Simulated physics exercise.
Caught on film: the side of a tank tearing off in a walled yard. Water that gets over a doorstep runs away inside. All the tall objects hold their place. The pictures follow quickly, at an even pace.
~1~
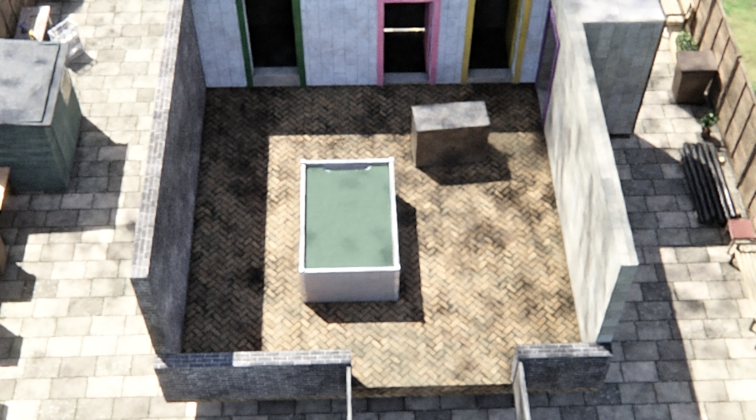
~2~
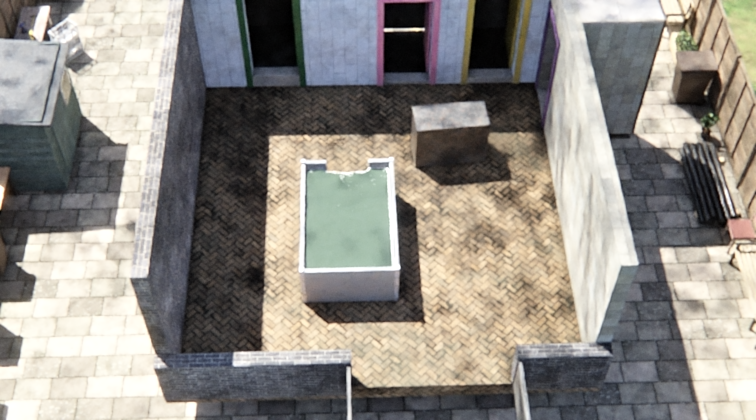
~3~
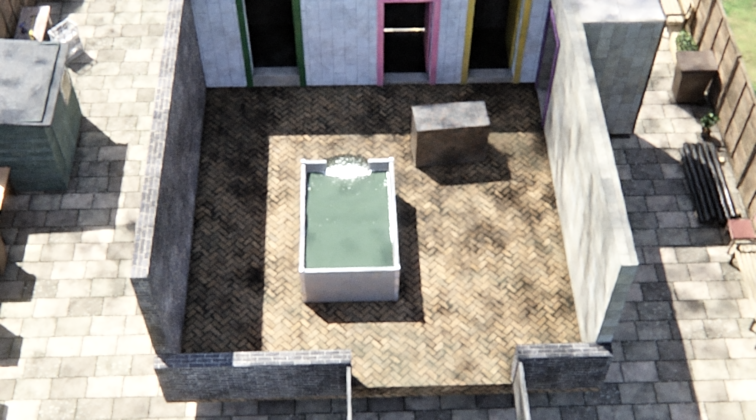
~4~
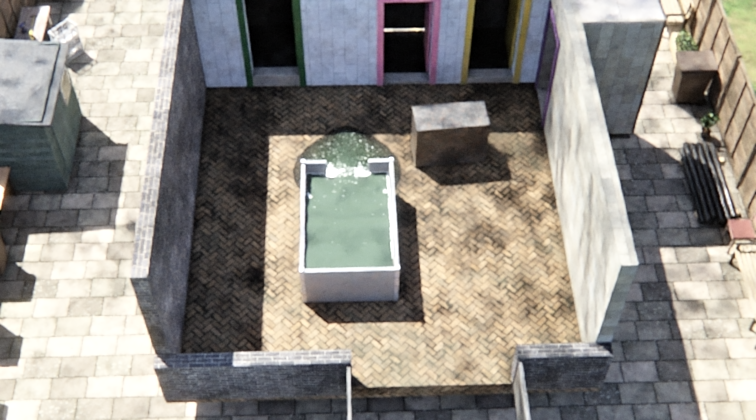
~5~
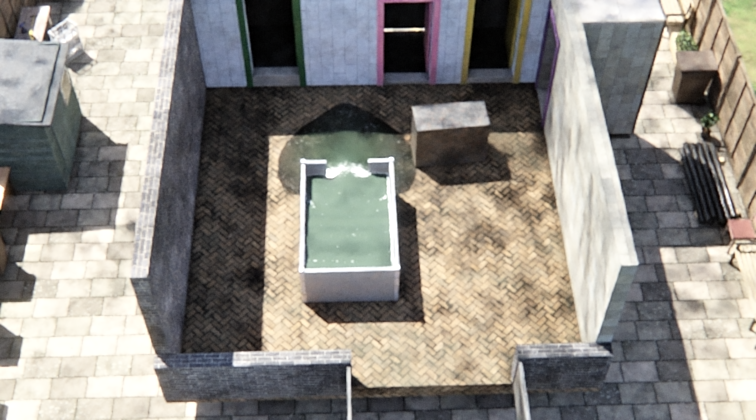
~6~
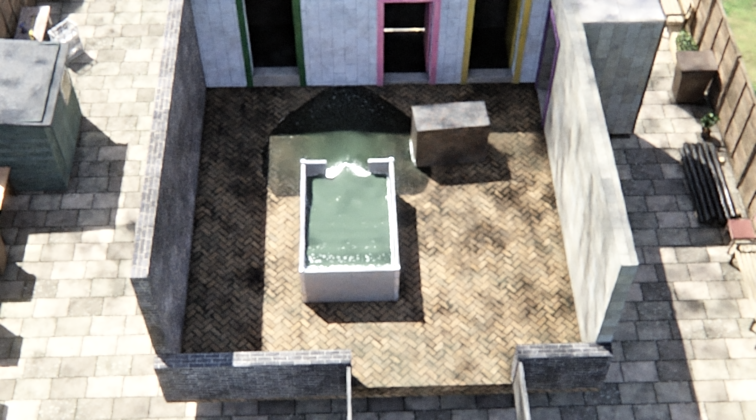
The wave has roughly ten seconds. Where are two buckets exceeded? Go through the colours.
The pink door lets in a lot; the yellow door admits no more than that; the purple door lets in a lot; the green door admits no more than that.
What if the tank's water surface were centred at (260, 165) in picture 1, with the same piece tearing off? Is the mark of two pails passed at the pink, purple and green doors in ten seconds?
The pink door holds; the purple door goes over; the green door passes that mark.
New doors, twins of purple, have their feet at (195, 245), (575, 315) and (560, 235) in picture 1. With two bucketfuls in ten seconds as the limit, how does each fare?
One after the other: Stays under, holds, holds.
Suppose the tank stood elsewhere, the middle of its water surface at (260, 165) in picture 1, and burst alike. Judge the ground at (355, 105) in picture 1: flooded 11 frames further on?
There: Flooded.
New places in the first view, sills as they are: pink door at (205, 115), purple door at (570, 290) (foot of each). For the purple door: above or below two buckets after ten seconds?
In short: Purple door is under.
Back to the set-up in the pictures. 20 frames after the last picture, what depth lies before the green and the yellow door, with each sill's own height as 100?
Near 40 and 50 in a hundred.
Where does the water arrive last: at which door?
Last comes the door marked purple.
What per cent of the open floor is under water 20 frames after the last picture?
Some 40 per cent.
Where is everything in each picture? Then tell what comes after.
The first frame shows the open tank at (348, 216) is whole and still.
In the second frame, the front is at a hidden place, out from the gap on the open tank's far side.
In the third frame, water pours out on the open tank's far side and has run to (342, 157).
In the fourth frame, water pours out on the open tank's far side and has run to (342, 130).
In the fifth frame, the front is at (344, 107), out from the gap on the open tank's far side.
In the sixth frame, the front is at (356, 86), out from the gap on the open tank's far side.
A moment on, water covers 25 % of the floor; the pink door under two buckets in, the yellow door not reached, the purple door not reached, the green door wet at the sill, nothing in.
Next, water covers 30 % of the floor; the pink door over two buckets in, the yellow door wet at the sill, nothing in, the purple door not reached, the green door wet at the sill, nothing in.
Then, water covers 40 % of the floor; the pink door far over two buckets in, the yellow door wet at the sill, nothing in, the purple door over two buckets in, the green door wet at the sill, nothing in.
Later, water covers 70 % of the floor; the pink door far over two buckets in, the yellow door wet at the sill, nothing in, the purple door far over two buckets in, the green door wet at the sill, nothing in.
In the end, water covers 90 % of the floor; the pink door far over two buckets in, the yellow door wet at the sill, nothing in, the purple door far over two buckets in, the green door wet at the sill, nothing in.
